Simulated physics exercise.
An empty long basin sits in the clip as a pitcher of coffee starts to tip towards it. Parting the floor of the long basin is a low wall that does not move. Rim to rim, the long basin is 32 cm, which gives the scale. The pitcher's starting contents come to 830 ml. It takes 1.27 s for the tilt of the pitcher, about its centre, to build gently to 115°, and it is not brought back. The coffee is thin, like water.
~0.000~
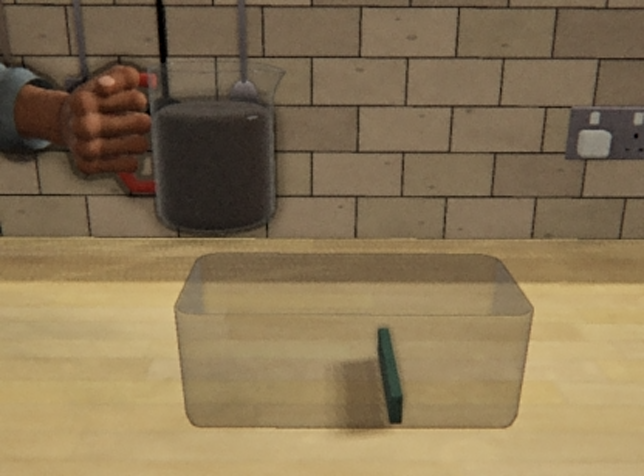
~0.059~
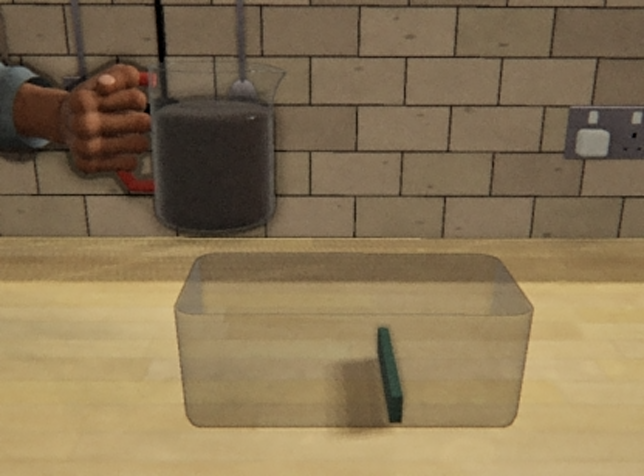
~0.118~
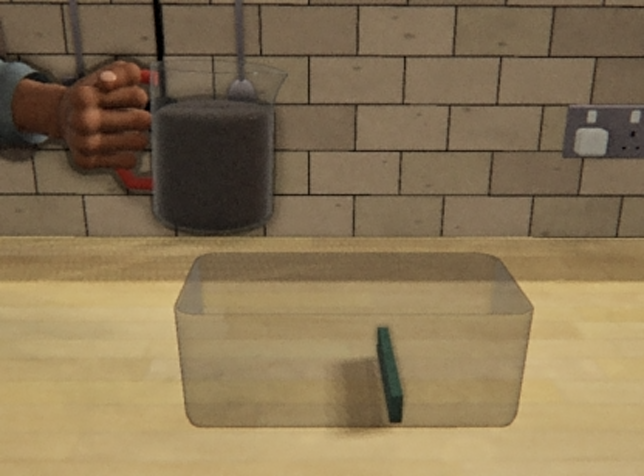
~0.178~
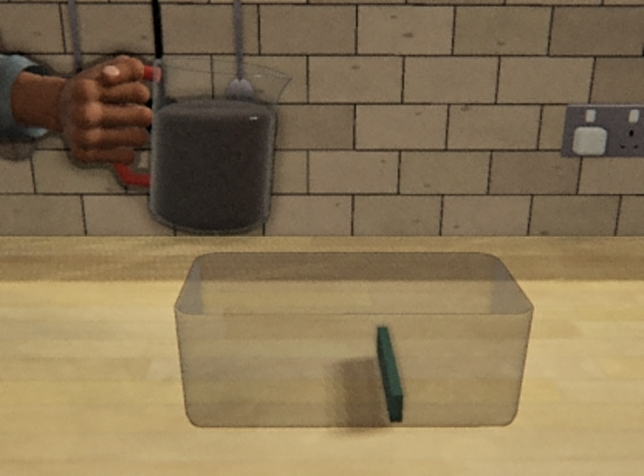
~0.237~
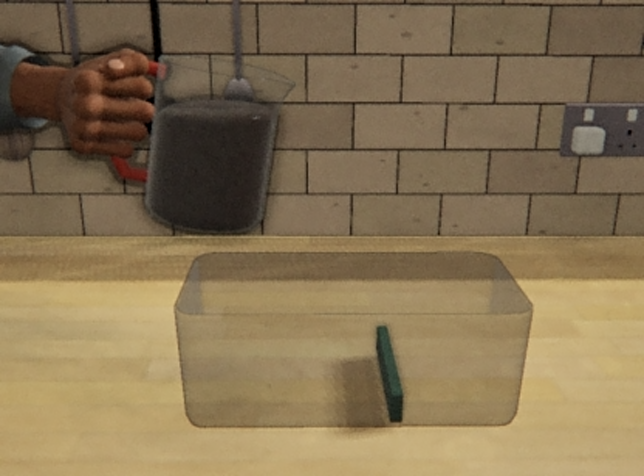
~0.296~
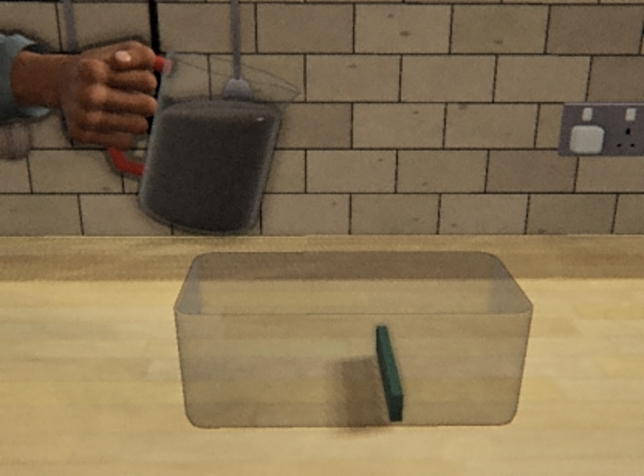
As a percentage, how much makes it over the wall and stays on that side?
Some 24 per cent makes it over and stays.
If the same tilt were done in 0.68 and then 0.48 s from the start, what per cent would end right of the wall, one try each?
In order, 20 and 20 per cent.
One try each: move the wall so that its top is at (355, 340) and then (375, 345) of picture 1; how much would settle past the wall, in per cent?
Try 1: 65 %; try 2: 35 %.
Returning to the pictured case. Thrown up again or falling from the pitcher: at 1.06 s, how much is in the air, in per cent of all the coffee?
Some 18 per cent.
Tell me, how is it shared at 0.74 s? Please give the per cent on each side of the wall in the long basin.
Around 2 on the left side and 0 on the right side.
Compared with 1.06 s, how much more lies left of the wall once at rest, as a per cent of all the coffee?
It comes to about 32 per cent.
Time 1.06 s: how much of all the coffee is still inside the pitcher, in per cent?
Some 28 per cent.
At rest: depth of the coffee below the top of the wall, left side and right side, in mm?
Left about 8 mm, while the right is about 18 mm.
Then, 0.74 s in, the tilt is 72° and 88 per cent is still to pour, 2 is left of the wall and 0 right of it.
Then, 1.06 s in, the tilt is 108° and 28 per cent is still to pour, 41 is left of the wall and 13 right of it.
Then, 1.40 s in, the tilt is 115° and 1 per cent is still to pour, 76 is left of the wall and 18 right of it.
Then, 1.77 s in, the tilt is 115° and 0 per cent is still to pour, 73 is left of the wall and 23 right of it.
Finally, 72 per cent lies left of the wall, 24 right of it and 4 outside.
